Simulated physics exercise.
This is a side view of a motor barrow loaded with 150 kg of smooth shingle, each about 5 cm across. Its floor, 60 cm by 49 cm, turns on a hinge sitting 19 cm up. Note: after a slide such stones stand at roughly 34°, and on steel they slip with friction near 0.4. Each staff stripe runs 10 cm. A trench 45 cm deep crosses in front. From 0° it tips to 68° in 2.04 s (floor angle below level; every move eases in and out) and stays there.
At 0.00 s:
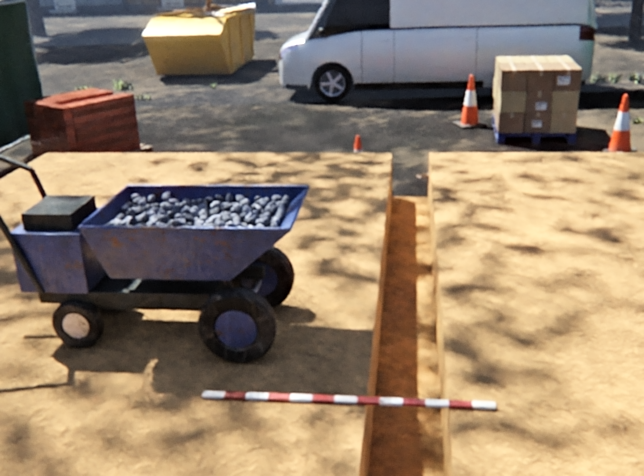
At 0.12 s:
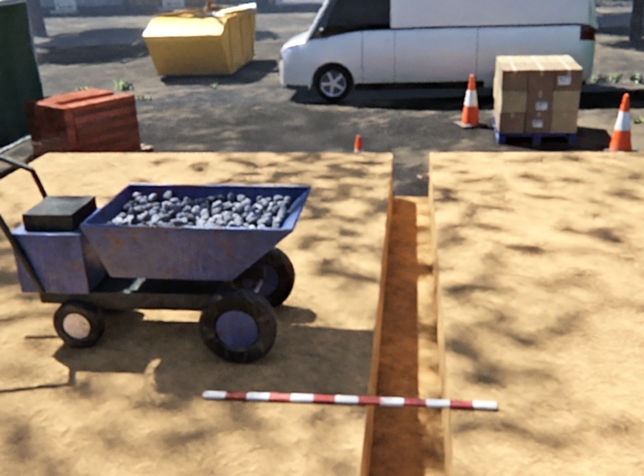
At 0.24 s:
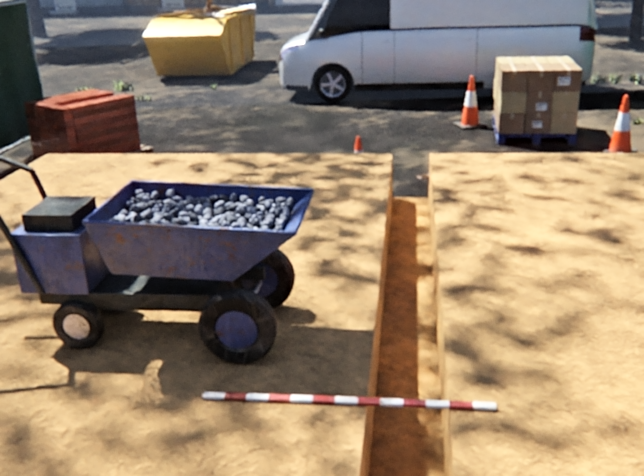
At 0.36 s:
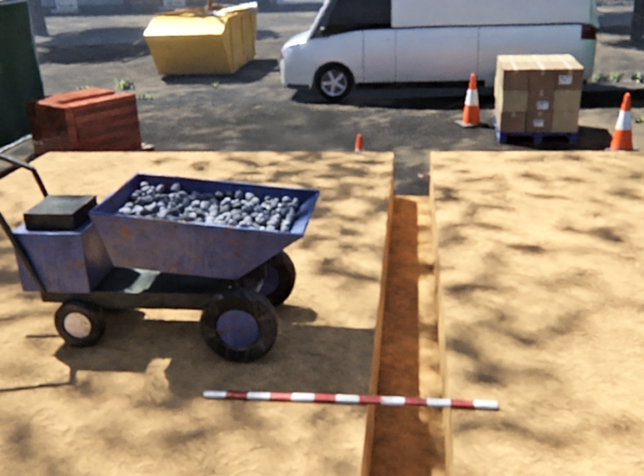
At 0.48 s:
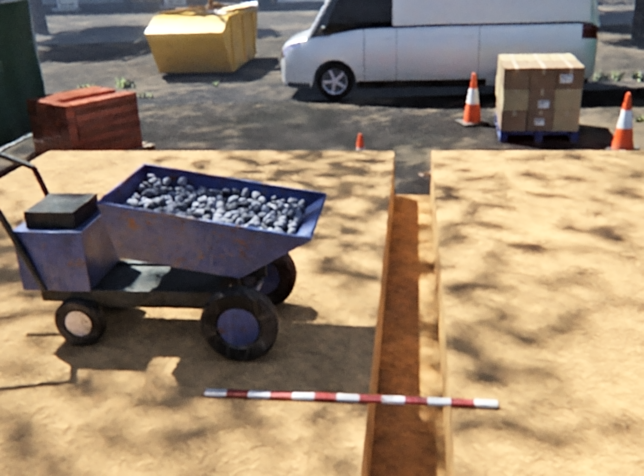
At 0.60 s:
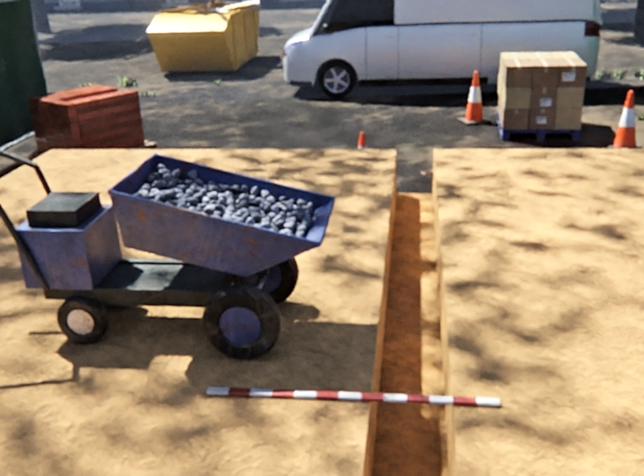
To begin with, a blue motor barrow full of smooth grey stones stands level on sandy ground, left of a narrow trench crossed by a red-and-white striped staff. Its skip then starts tilting gently, the rear rising and the front lip dipping rightward, and it steepens steadily while the wheels stay put.
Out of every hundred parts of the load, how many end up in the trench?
Close to 100 in a hundred.
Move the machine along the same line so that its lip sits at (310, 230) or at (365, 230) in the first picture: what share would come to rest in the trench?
It'd be around 95 per cent and after that around 30 per cent.
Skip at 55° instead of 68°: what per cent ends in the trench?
In that case near 100 per cent.
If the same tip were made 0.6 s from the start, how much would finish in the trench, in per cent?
About 95 percent, I'd say.
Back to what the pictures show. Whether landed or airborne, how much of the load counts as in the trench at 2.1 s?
About 80 per cent by then.
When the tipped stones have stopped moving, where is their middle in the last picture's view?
Roughly (415, 391), I'd say.
After 1.5 s the floor is at 57°; 94 % in the skip, 1 % short of the trench, 4 % in the trench; the foremost stones are at (397, 299).
After 2.1 s the floor is at 68°; 18 % in the skip, 1 % short of the trench, 82 % in the trench; the foremost stones are at (442, 400).
After 2.5 s the floor is at 68°; 2 % in the skip, 98 % in the trench; the foremost stones are at (442, 417).
After 4.4 s the floor is at 68°; 0 % in the skip, 100 % in the trench; the foremost stones are at (443, 412).
